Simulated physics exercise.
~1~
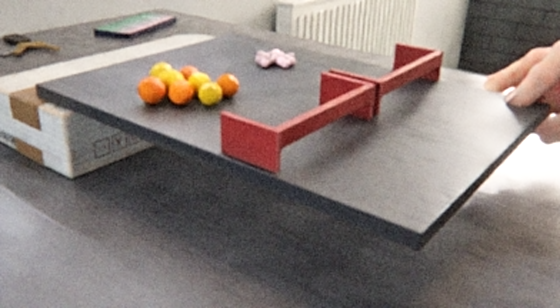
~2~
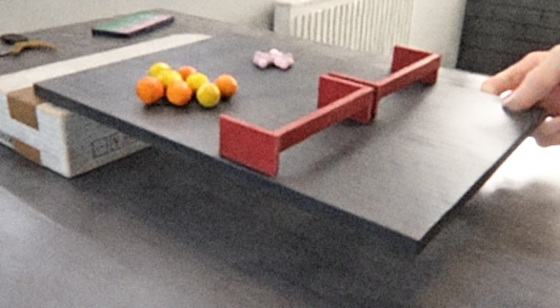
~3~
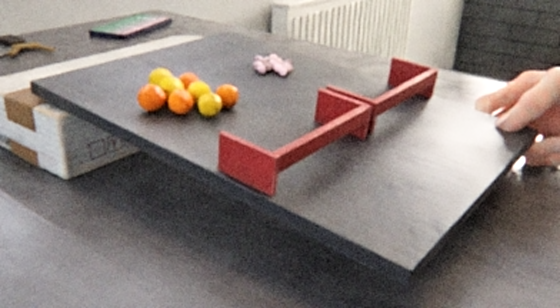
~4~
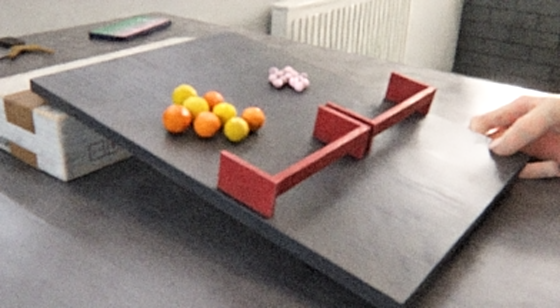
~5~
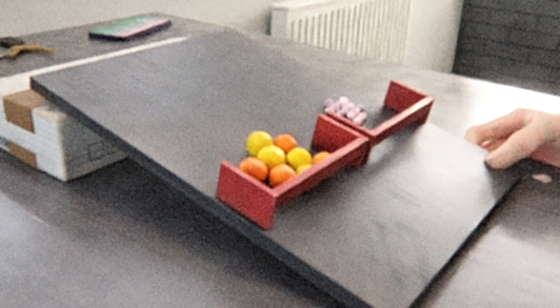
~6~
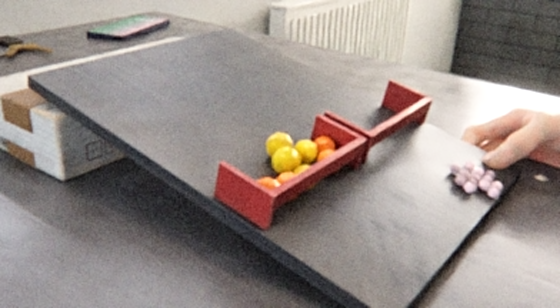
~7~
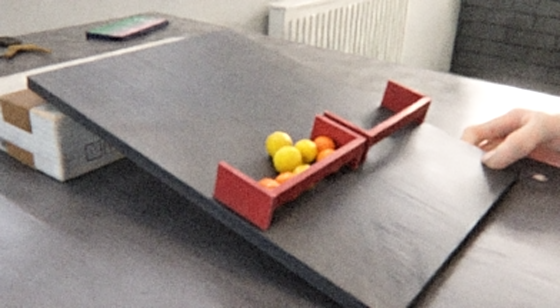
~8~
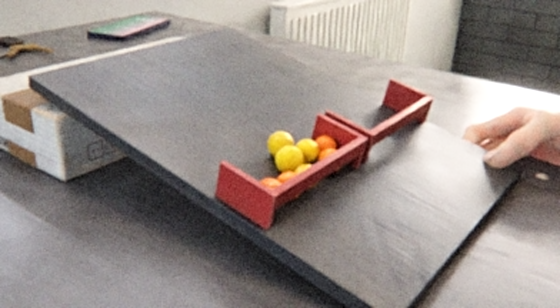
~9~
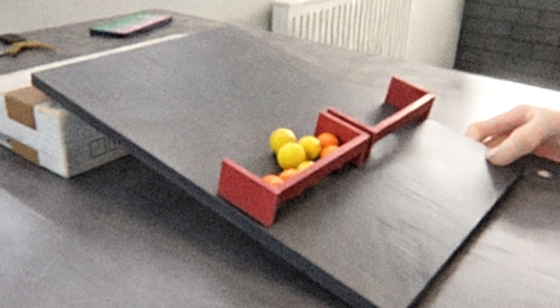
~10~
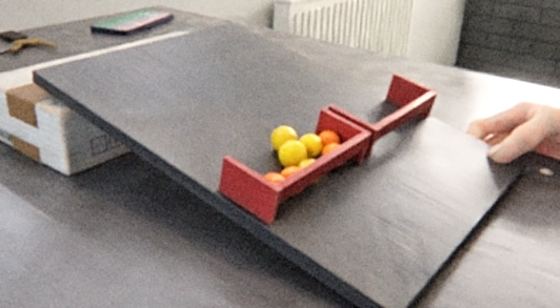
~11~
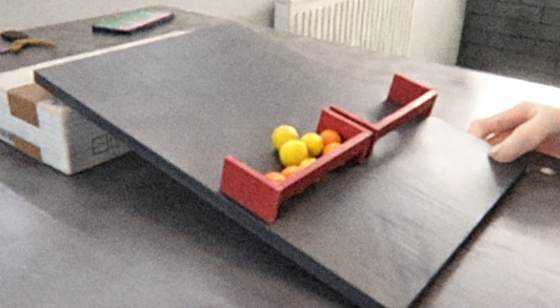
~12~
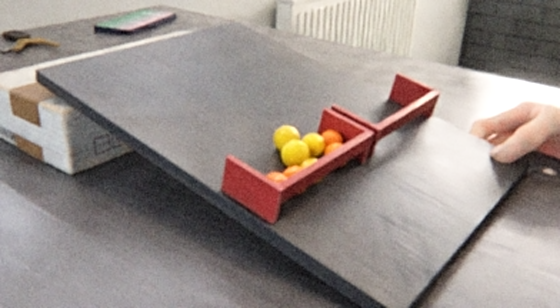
To begin with, a dark board lies nearly level, one end on a white box and the other held by a hand, with orange and yellow balls and a small pink cluster resting above two red gates. The hand lowers its end, and the board tilts into a ramp. Both groups then start down the slope toward the gates. The orange and yellow balls stop behind the nearer gate, while the pink pieces pass the farther one and reach the low end near the hand. The pink pieces disappear from view, and the balls stay gathered behind their gate.
